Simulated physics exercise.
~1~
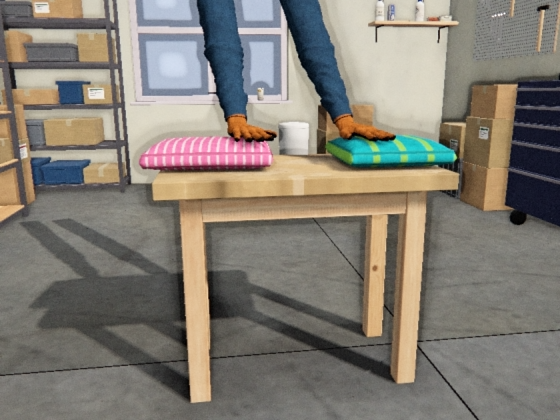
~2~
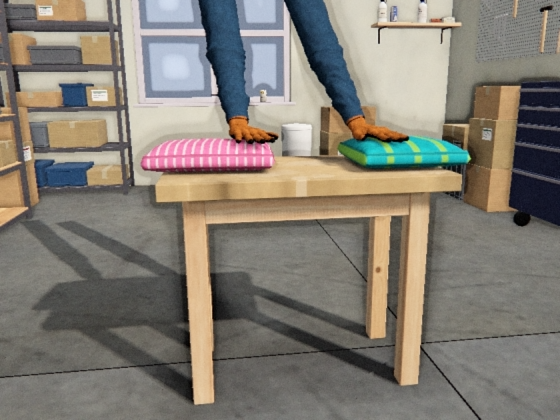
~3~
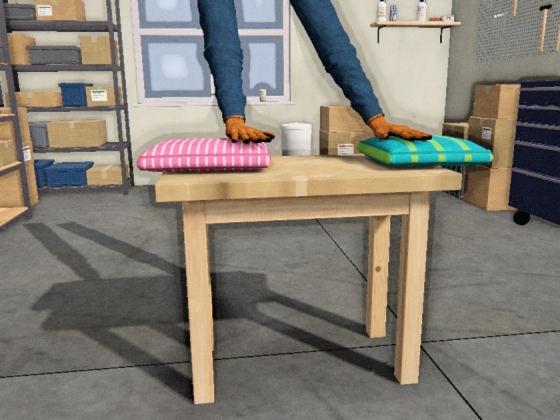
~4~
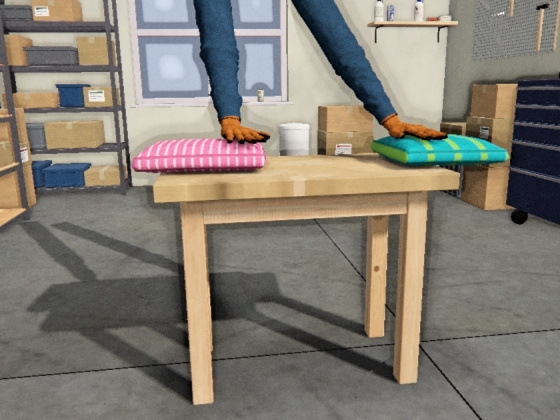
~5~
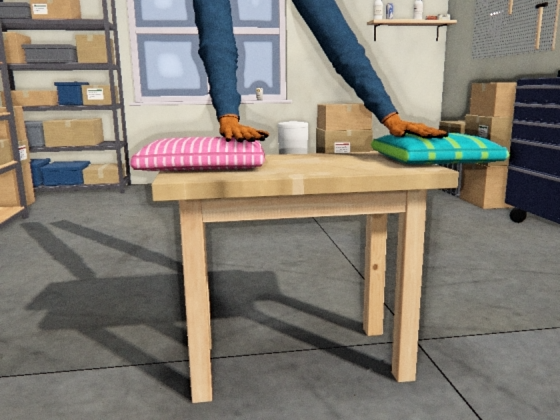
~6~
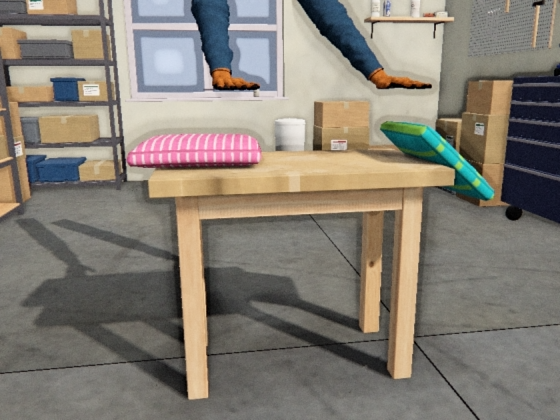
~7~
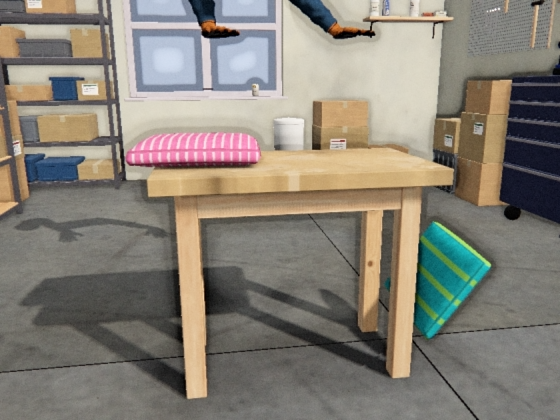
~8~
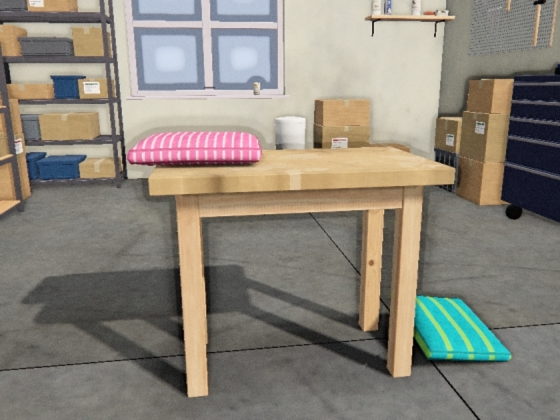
Turquoise cushion sliding right under a gloved hand, tipping off the table's end once released and landing on the floor, pink cushion staying.
